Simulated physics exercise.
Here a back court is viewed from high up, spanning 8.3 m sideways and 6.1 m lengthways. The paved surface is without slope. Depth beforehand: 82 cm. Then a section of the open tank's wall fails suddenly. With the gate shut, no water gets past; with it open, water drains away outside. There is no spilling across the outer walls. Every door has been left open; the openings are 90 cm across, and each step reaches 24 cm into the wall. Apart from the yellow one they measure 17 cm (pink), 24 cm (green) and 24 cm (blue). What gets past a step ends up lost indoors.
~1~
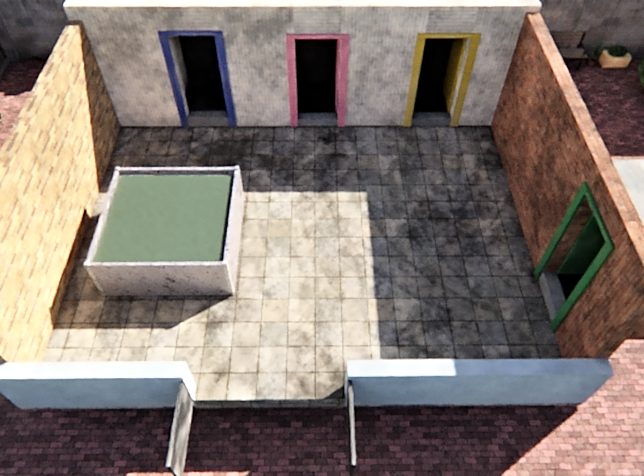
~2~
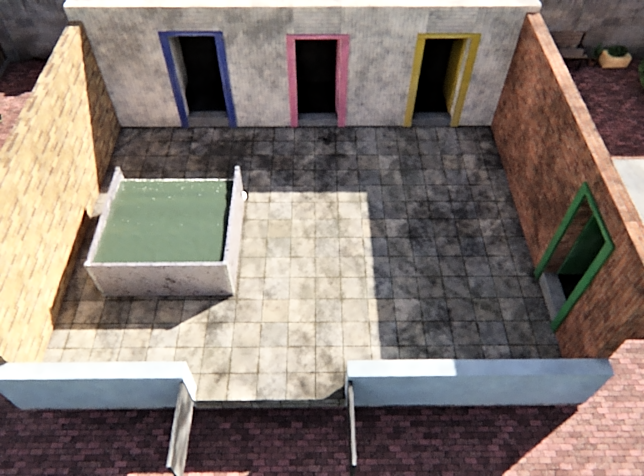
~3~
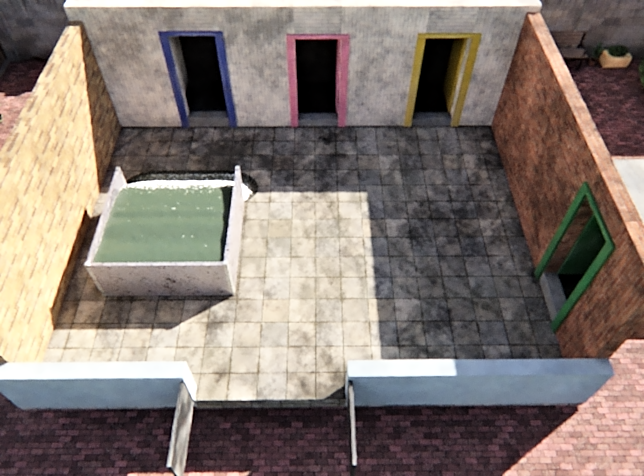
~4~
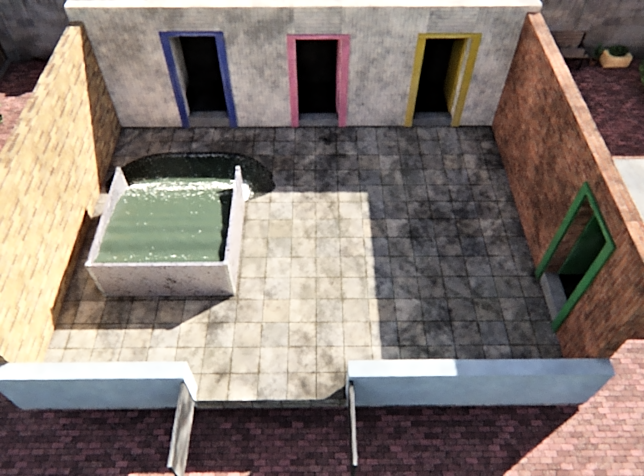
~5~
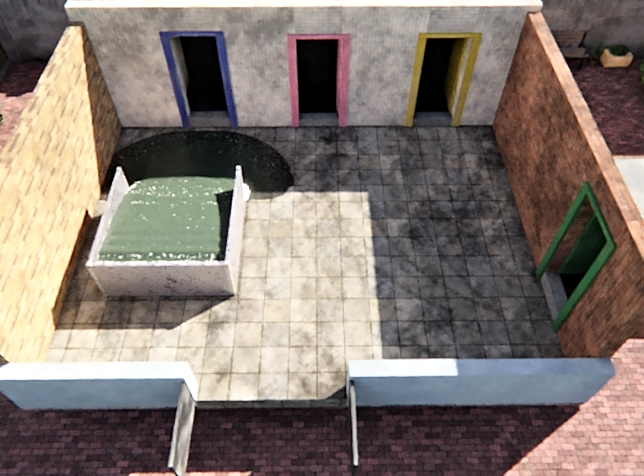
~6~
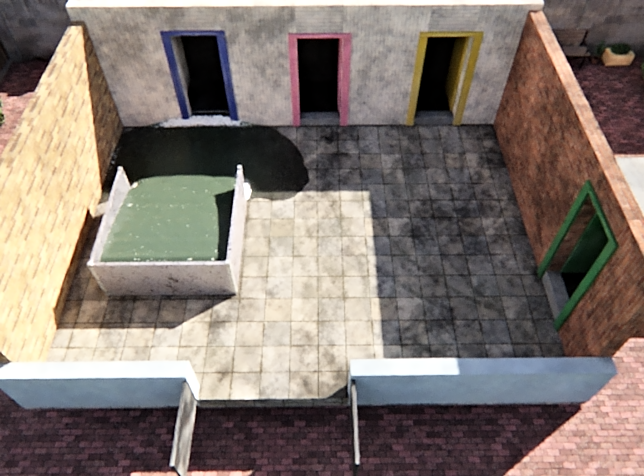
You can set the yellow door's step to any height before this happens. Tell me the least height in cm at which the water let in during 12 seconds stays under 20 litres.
It should be about 7.5 cm.
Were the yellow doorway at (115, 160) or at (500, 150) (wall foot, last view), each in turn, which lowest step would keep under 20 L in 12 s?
First place around 30 cm, second around 17 cm.
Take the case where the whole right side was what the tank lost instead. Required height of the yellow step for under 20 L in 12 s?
Then it needs around 17 cm.
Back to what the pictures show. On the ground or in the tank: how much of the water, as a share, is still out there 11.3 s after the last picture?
I'd estimate some 86 in a hundred.
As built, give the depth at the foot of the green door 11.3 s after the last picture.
You'd measure close to 10.0 cm there.
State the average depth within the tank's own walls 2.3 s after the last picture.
I'd put it at some 16 centimetres on average.
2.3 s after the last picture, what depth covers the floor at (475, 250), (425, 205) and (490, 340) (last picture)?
Roughly 0, 0 and 0 centimetres.
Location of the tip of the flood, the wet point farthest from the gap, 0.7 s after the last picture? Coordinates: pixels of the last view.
Lab note: Front tip approx. at (341, 129).
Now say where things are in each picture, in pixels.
In the first picture, still water, 82 cm deep, in the open tank at (168, 216); the yellow door at (438, 88) is dry.
In the second picture, the front is at a hidden place, 0.4 m from the gap on the far side; 0.6 m2 of floor is wet, 82 cm left at the back.
In the third picture, the front is at a hidden place, 0.8 m from the gap on the far side; 1.8 m2 of floor is wet, 82 cm left at the back.
In the fourth picture, the front is at (167, 155), 1.4 m from the gap on the far side; 3.7 m2 of floor is wet, 79 cm left at the back.
In the fifth picture, the gap is on the far side, the front 2.0 m out at (172, 134); the back of the open tank holds 69 cm.
In the sixth picture, the gap is on the far side, the front 2.4 m out at (193, 115); the back of the open tank holds 70 cm; 3.2 m in a straight line remain to the yellow door at (440, 87).
Then, 0.7 s after the last picture water covers 20 % of the floor, deepest (55 cm) near (131, 131); it has not reached the yellow door.
Then, 2.3 s after the last picture water covers 40 % of the floor, deepest (32 cm) near (131, 131); 6 cm at the yellow door, 0 litres in over its 18 cm step.
Then, 11.3 s after the last picture water covers 95 % of the floor, deepest (12 cm) near (516, 228); 7 cm at the yellow door, 0 litres in over its 18 cm step.
At the yellow door as built, the water peaked near 12 cm, 7.1 s after the last picture.
With a step of 6.5 cm, 29 litres would have come in within the 12 s; with 9 cm, 10 litres. So under 20 litres takes about 7.5 cm.
